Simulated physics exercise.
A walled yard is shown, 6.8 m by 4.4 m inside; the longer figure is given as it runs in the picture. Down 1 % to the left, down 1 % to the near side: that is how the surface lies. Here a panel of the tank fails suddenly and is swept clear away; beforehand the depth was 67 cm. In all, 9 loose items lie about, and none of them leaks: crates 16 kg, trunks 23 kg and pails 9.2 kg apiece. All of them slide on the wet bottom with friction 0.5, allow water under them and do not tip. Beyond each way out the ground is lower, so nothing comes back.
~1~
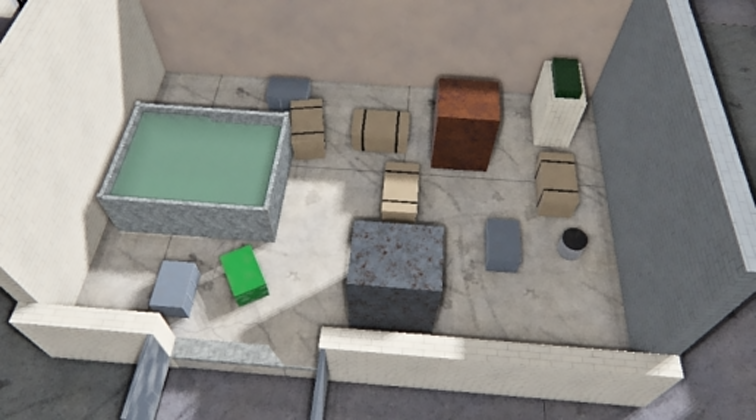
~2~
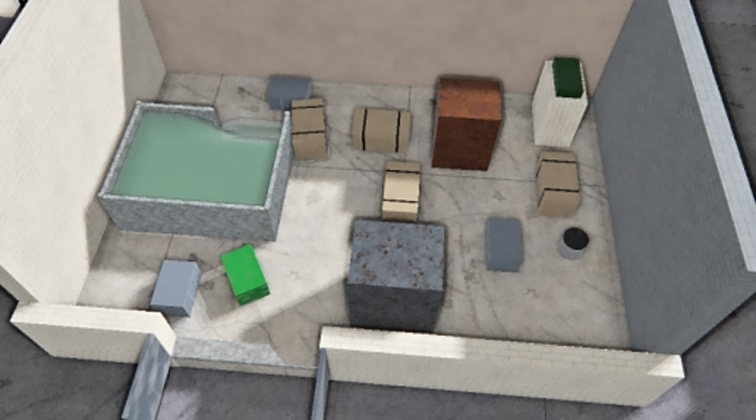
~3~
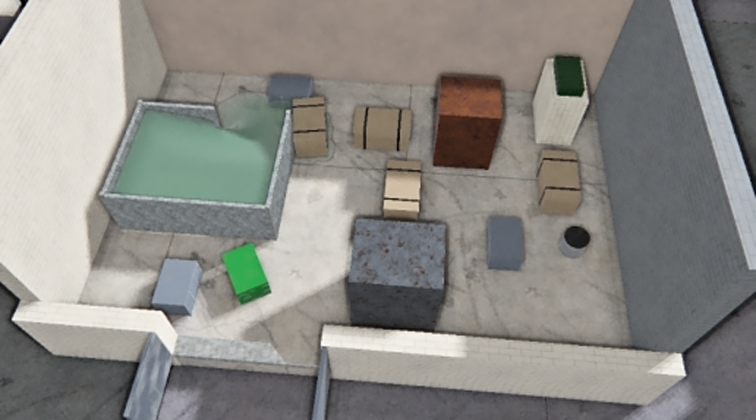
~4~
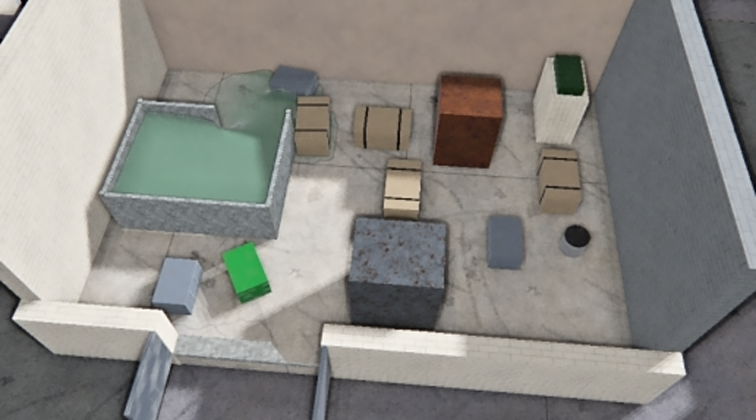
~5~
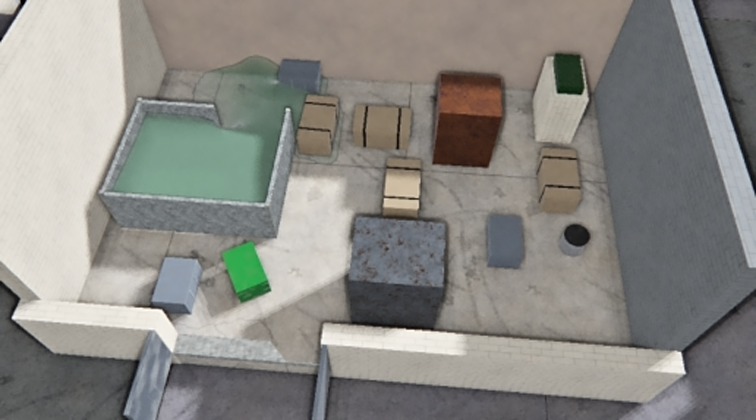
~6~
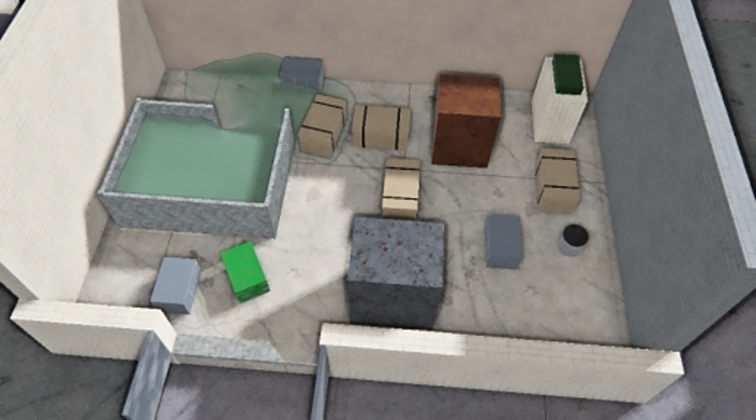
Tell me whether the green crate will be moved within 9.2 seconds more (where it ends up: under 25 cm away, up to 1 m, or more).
Expect a tiny change in position.
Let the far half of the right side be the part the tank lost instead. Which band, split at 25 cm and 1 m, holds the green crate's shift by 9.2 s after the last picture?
My answer is that the green crate edges over slightly.
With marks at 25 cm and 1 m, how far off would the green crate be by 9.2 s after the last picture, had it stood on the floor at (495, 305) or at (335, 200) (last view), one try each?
Try one: It shifts somewhat. Try two: It hardly moves.
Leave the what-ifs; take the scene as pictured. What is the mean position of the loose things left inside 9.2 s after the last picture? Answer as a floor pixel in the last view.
Mean position: Approximately (396, 227).
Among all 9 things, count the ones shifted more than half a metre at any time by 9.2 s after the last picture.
I get 4.
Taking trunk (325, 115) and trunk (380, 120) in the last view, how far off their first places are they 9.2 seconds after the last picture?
Lab note - net shifts in order: 40 cm; 50 cm.
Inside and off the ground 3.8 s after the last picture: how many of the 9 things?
Just then, the number is 0.
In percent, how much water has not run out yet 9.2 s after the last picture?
Somewhere near 94 percent, give or take.
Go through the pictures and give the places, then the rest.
The green crate at (243, 270), on the bottom; 2.9 m2 under water; 0 of 9 have shifted, in the first picture.
The green crate at (244, 269) rests on the ground; 3.5 m2 under water; 0 of 9 have shifted, in the second picture.
The green crate at (245, 268), on the bottom; 4.1 m2 under water; 0 of 9 have shifted, in the third picture.
The green crate at (245, 267) rests on the ground; water covers 4.9 m2; 1 of 9 have shifted, in the fourth picture.
The green crate at (245, 266), on the bottom; water covers 5.3 m2; 2 of 9 have shifted, in the fifth picture.
The green crate at (244, 266) rests on the ground; 5.7 m2 under water; 2 of 9 have shifted, in the sixth picture.
Then, 1.2 s after the last picture the green crate is near (244, 266), 0.0 m from its start, aground; 0 of 9 are out; 1 afloat.
Then, 3.8 s after the last picture the green crate is near (244, 266), 0.0 m from its start, aground; 0 of 9 are out; 0 afloat.
Then, 6.2 s after the last picture the green crate is near (244, 266), 0.0 m from its start, aground; 0 of 9 are out; 1 afloat.
Then, 9.2 s after the last picture the green crate is near (243, 266), 0.0 m from its start, aground; 0 of 9 are out; 3 afloat.
